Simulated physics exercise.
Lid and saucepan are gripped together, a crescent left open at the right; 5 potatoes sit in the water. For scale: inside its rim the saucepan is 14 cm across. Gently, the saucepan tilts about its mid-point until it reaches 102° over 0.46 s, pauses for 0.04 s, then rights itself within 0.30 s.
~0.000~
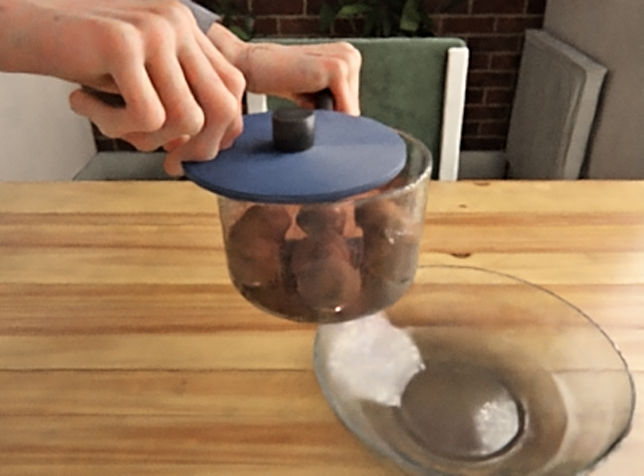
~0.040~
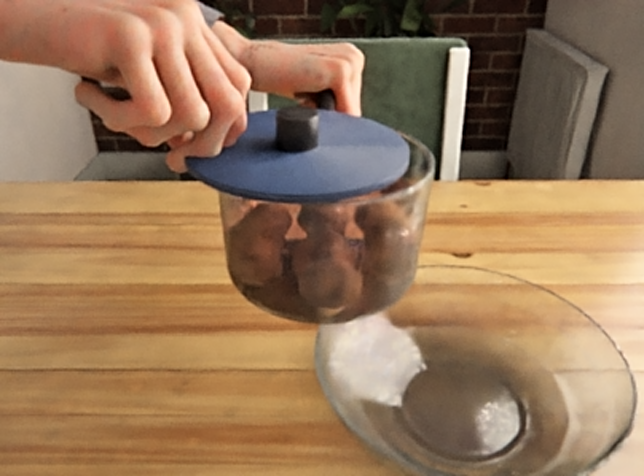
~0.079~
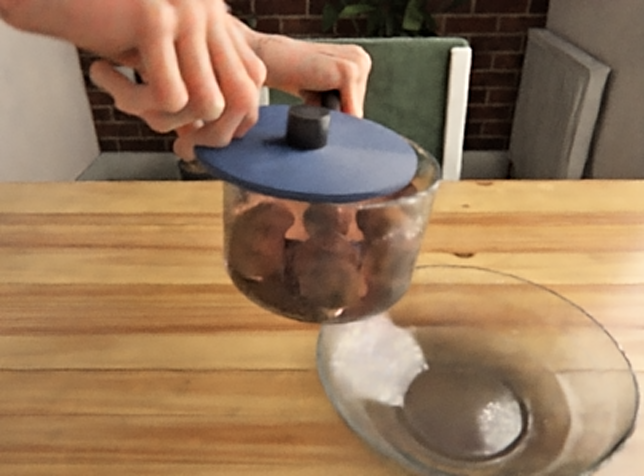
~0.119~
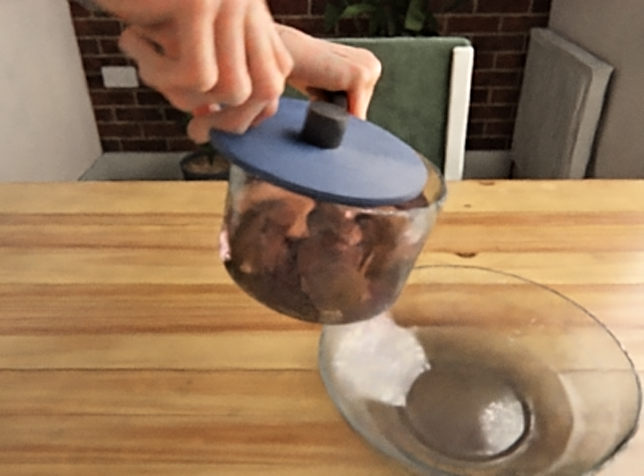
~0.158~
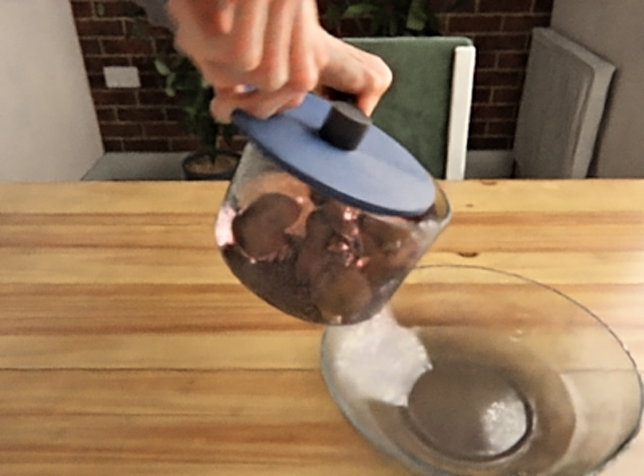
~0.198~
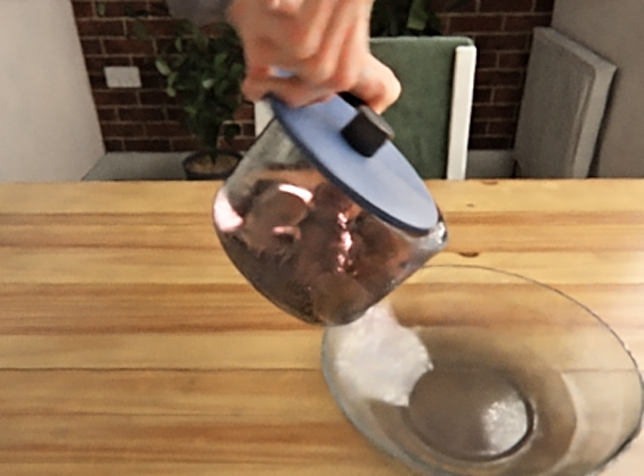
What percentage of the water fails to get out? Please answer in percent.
About 39 per cent.
By 0.35 s the tilt is 89° and 77 per cent of the water is still in the saucepan.
By 0.46 s the tilt is 102° and 58 per cent of the water is still in the saucepan.
By 0.58 s the tilt is 84° and 43 per cent of the water is still in the saucepan.
By 0.71 s the tilt is 21° and 40 per cent of the water is still in the saucepan.
At rest 39 per cent of the water is still in the saucepan.
